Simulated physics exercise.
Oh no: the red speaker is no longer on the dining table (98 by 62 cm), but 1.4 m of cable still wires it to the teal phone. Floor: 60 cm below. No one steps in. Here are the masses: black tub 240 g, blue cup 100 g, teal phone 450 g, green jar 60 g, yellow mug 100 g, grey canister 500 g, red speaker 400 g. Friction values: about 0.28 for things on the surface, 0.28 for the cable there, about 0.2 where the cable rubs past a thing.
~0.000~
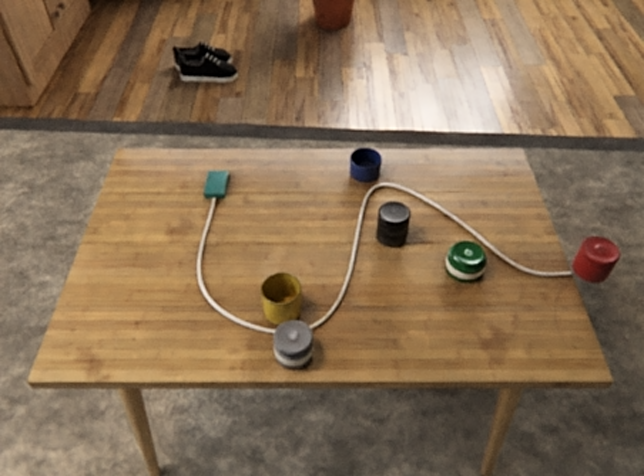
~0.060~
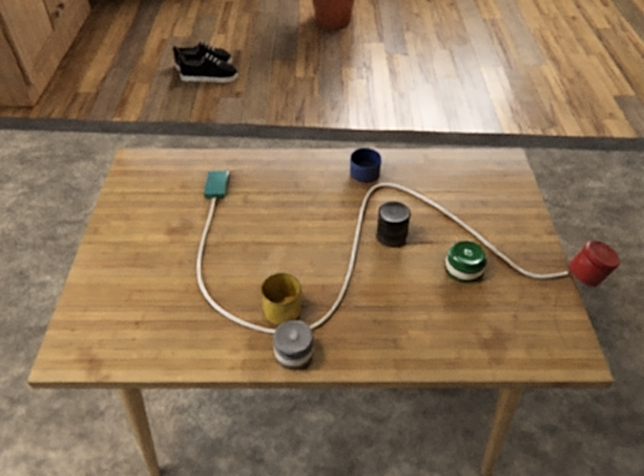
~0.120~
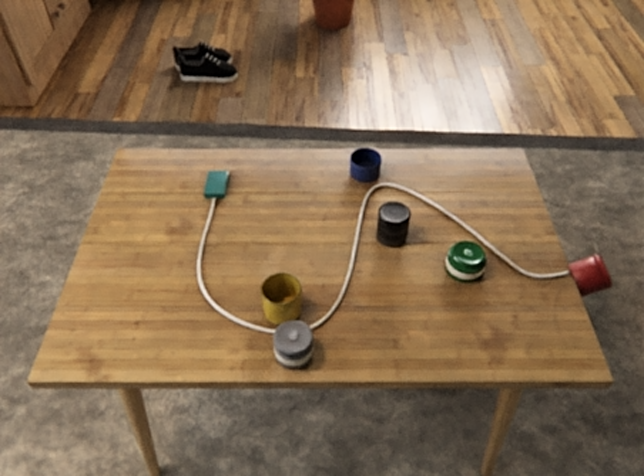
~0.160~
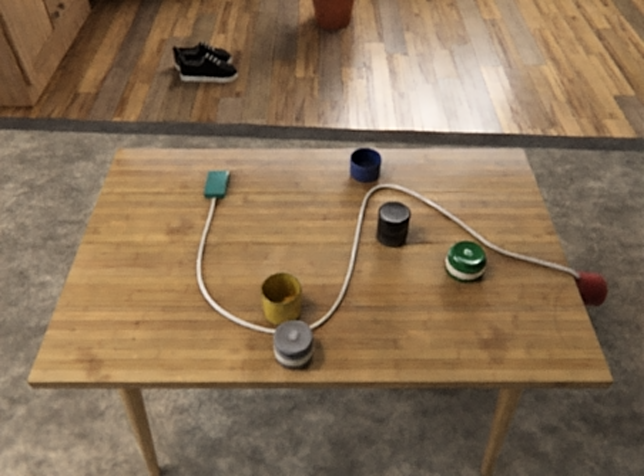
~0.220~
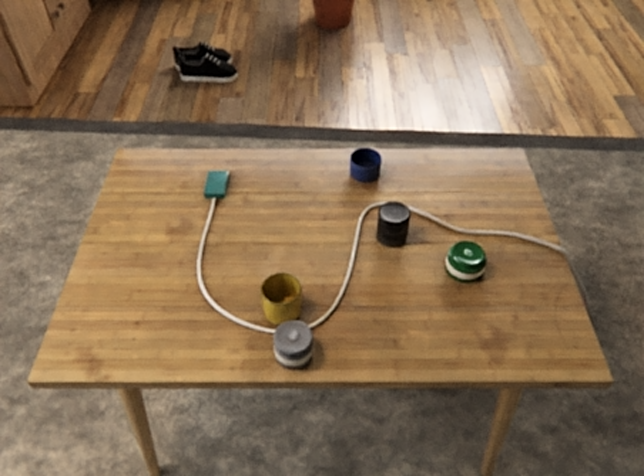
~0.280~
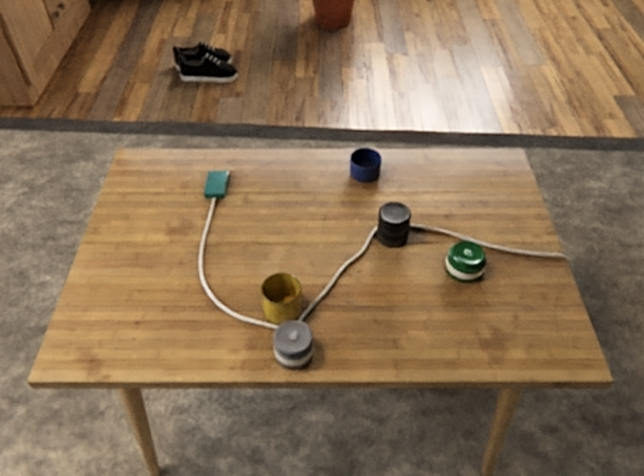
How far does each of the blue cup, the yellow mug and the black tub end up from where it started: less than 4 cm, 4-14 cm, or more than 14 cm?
The blue cup ends up less than 4 cm away. The yellow mug ends up more than 14 cm away. The black tub ends up 4-14 cm away.
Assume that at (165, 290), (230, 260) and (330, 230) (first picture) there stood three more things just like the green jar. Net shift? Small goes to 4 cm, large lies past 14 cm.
In that order we get a slight shift, a big shift and a moderate shift.
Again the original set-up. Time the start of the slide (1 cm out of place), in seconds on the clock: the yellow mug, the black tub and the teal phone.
About: Yellow mug 0.32 s, black tub 0.34 s, teal phone not at all.
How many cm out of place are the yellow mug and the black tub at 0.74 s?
About: Yellow mug off the top, black tub 8 cm.
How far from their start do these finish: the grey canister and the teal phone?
Net shift - grey canister 0 cm, teal phone 0 cm.
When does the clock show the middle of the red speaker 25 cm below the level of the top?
Time: 0.28 s.
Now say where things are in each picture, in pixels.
In the first picture, shows, blue cup (366, 157); yellow mug (281, 288); black tub (395, 211); cable runs through (507, 260) (407, 190) (354, 256) (269, 331) (202, 248).
In the second picture, shows, red speaker (600, 253); cable runs through (507, 260) (354, 256) (201, 248).
In the third picture, shows, red speaker (589, 276); cable runs through (507, 260) (354, 256) (201, 248).
In the fourth picture, shows, red speaker (583, 289); cable runs through (515, 256) (354, 256) (201, 248).
In the fifth picture, shows, cable runs through (563, 251) (354, 255) (201, 248).
In the sixth picture, shows, blue cup (366, 158); yellow mug (281, 288); black tub (395, 212); cable runs through (367, 245) (202, 248).
After 0.5 s, the cable's tail end at (216, 199); yellow mug 32 cm off its start, black tub 8 cm off its start, red speaker over the edge.
After 0.7 s, the cable's tail end at (216, 199); yellow mug over the edge, black tub 9 cm off its start, red speaker over the edge.
After 1.0 s, the cable's tail end at (216, 199); yellow mug over the edge, black tub 9 cm off its start at (421, 239), red speaker over the edge.
After 1.2 s, the cable's tail end at (216, 199); yellow mug over the edge, black tub 9 cm off its start, red speaker over the edge.
After 2.4 s, the cable's tail end at (216, 199); yellow mug over the edge, black tub 9 cm off its start at (421, 239), blue cup 0 cm off its start at (366, 158), red speaker over the edge.
